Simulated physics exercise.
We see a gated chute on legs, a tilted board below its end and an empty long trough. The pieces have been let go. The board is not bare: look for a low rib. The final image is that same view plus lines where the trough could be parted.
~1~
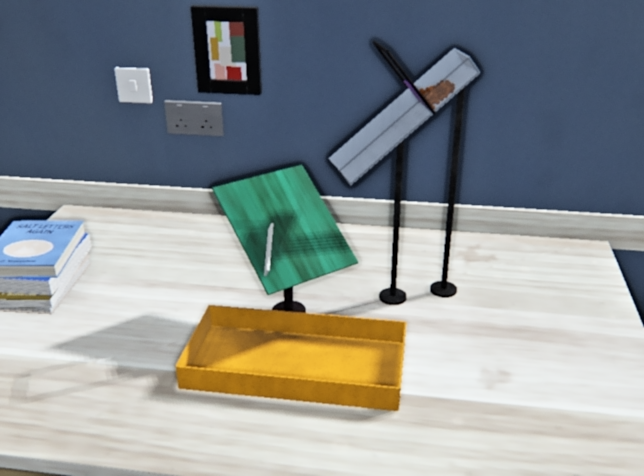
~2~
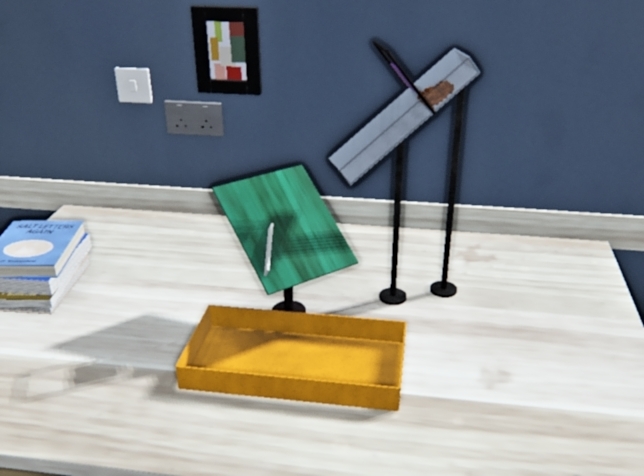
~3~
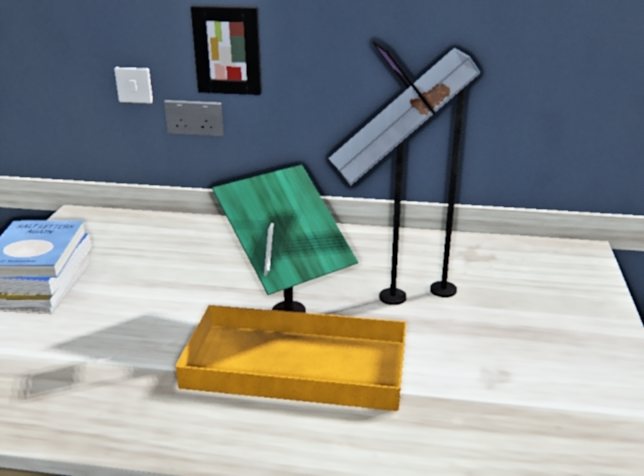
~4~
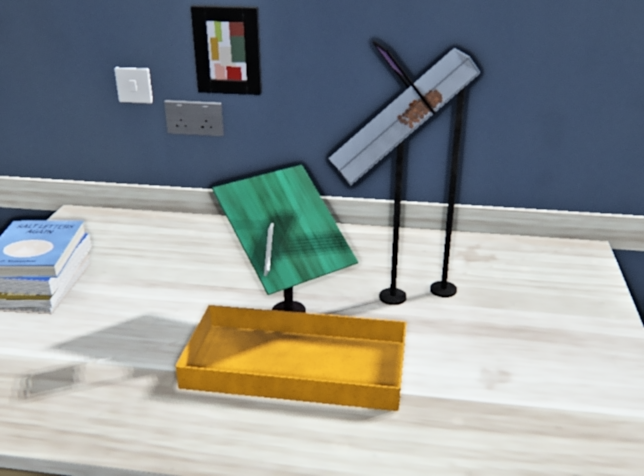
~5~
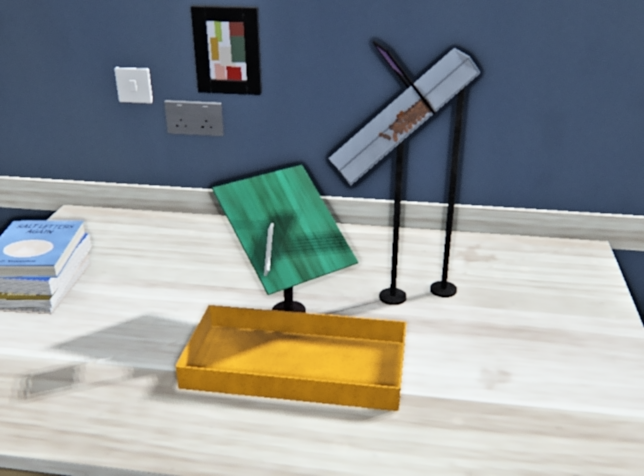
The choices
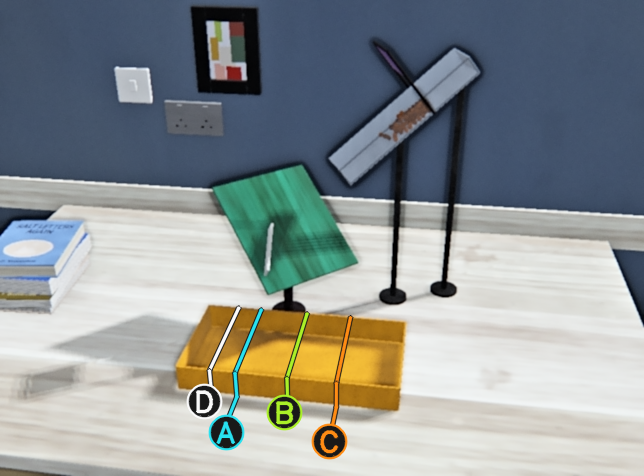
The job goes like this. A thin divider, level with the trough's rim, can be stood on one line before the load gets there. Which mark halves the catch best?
Take B.
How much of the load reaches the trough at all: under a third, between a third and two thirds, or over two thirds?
About that: Over two thirds.
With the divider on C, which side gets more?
More lands on the left.
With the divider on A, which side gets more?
More lands on the right.
On the marked copy, line A crosses the front rim at (235, 372); line B crosses the front rim at (287, 377); line C crosses the front rim at (336, 382); line D crosses the front rim at (209, 369).
If A is chosen, of what is caught, a stray few on the left of the divider, nearly all on the right.
If B is chosen, of what is caught, about half on the left of the divider, about half on the right.
If C is chosen, of what is caught, nearly all on the left of the divider, a small part on the right.
If D is chosen, of what is caught, a stray few on the left of the divider, nearly all on the right.
